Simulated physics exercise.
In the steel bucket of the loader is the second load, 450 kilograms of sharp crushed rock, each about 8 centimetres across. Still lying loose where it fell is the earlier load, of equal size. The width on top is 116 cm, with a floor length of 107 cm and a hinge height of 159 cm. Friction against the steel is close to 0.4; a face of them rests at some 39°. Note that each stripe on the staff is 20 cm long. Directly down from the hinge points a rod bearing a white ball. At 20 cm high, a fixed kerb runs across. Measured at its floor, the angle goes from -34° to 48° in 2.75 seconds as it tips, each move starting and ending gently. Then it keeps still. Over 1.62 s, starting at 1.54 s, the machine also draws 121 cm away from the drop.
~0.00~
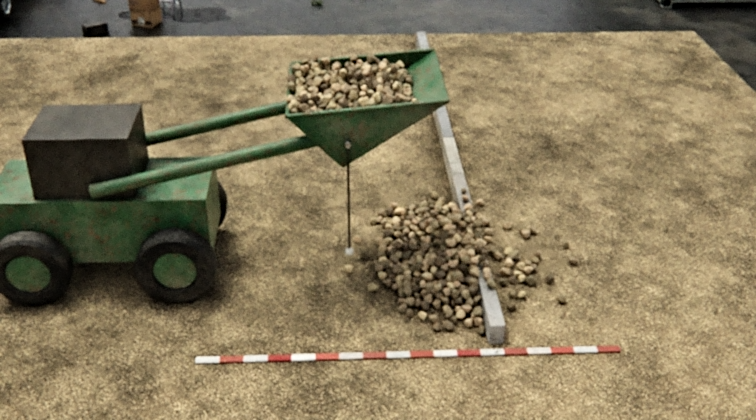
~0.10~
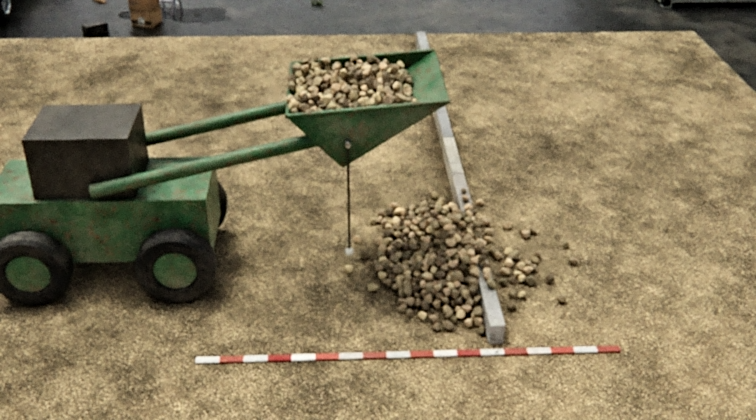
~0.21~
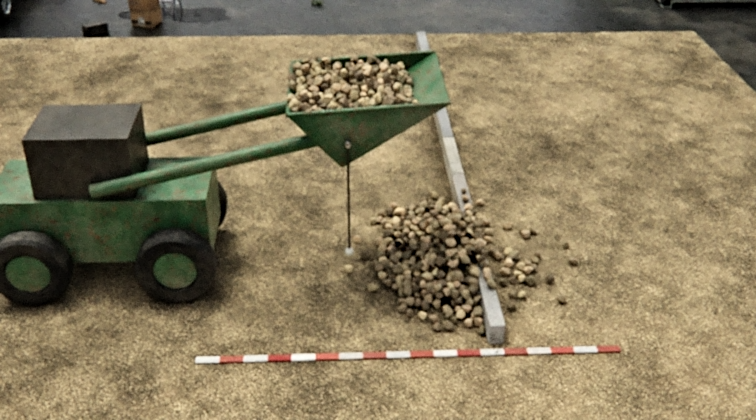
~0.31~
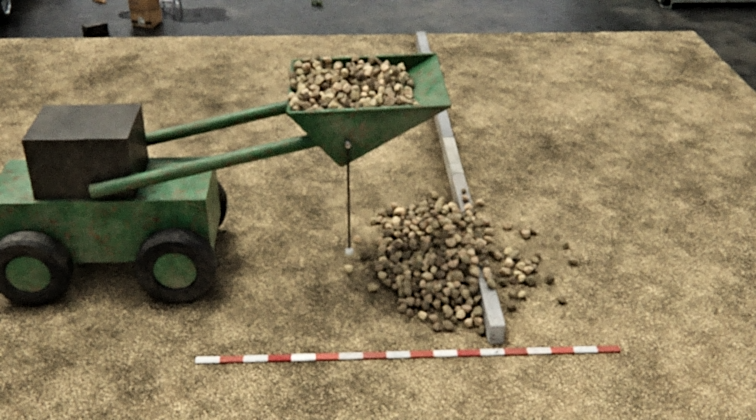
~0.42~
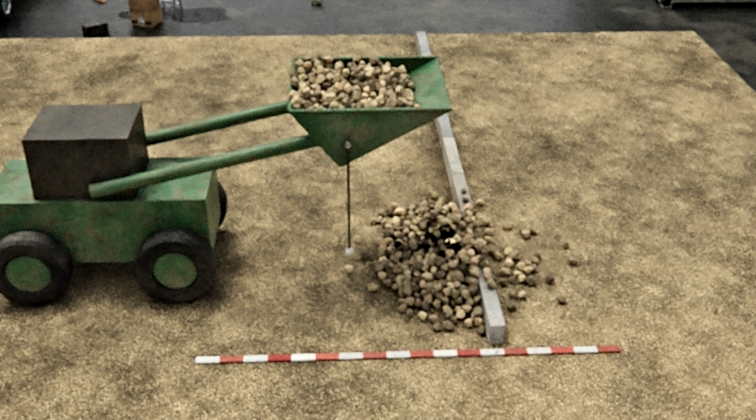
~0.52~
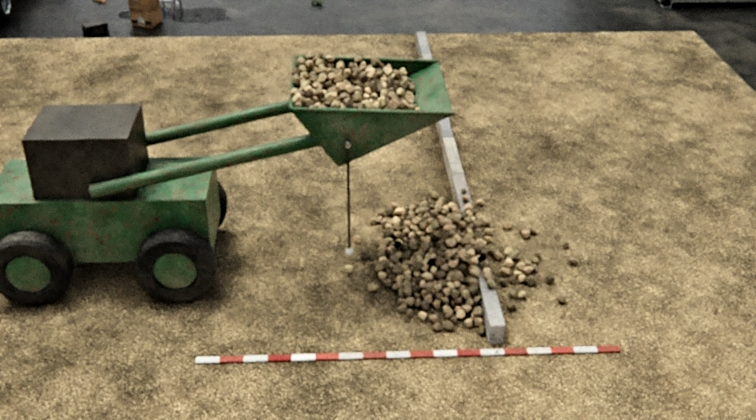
Green loader's raised bucket of stones tilting slightly, its lip lowering a little, beside a loose stone heap lying across a kerb.
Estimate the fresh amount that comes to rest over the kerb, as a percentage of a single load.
About 0 per cent of a load.
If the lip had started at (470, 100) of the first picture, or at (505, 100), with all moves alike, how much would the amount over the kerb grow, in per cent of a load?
First place: Roughly 0 %; second place: Roughly 15 %.
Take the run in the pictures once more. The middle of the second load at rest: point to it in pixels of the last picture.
Middle: Approx. (378, 250) px.
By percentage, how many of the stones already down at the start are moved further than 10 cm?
I'd put it at about 0 per cent.
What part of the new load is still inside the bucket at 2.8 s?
Close to 0 in a hundred is still held.
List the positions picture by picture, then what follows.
In the first picture, the bucket is at -34°, its lip at (449, 101); the top of the load is at (366, 68). The earlier load is highest near (452, 226), 34 cm above ground level, 94 % on this side of the kerb, 6 % over the kerb.
In the second picture, lip at (450, 101), floor tilted -34°, highest stones at (367, 68); the stones move at 0.0 m/s on average.
In the third picture, the bucket is at -33°, its lip at (450, 103); the top of the load is at (367, 69); the stones move at 0.1 m/s on average.
In the fourth picture, lip at (451, 106), floor tilted -31°, highest stones at (348, 71); the stones move at 0.1 m/s on average.
In the fifth picture, the bucket is at -29°, its lip at (452, 109); the top of the load is at (332, 68); the stones move at 0.1 m/s on average.
In the sixth picture, the bucket is at -26°, its lip at (454, 114); the top of the load is at (319, 64); the stones move at 0.1 m/s on average.
After 2.1 s the floor is at 35°; in per cent of one load, 74 in the bucket, 120 on this side of the kerb, 6 over the kerb; the foremost stones are at (547, 257).
After 2.8 s the floor is at 48°; in per cent of one load, 0 in the bucket, 194 on this side of the kerb, 6 over the kerb; the foremost stones are at (547, 257).
After 3.6 s the floor is at 48°; in per cent of one load, 0 in the bucket, 194 on this side of the kerb, 6 over the kerb; the foremost stones are at (547, 257).
After 6.3 s the floor is at 48°; in per cent of one load, 0 in the bucket, 194 on this side of the kerb, 6 over the kerb; the foremost stones are at (547, 257). Net gain over the kerb, 0.
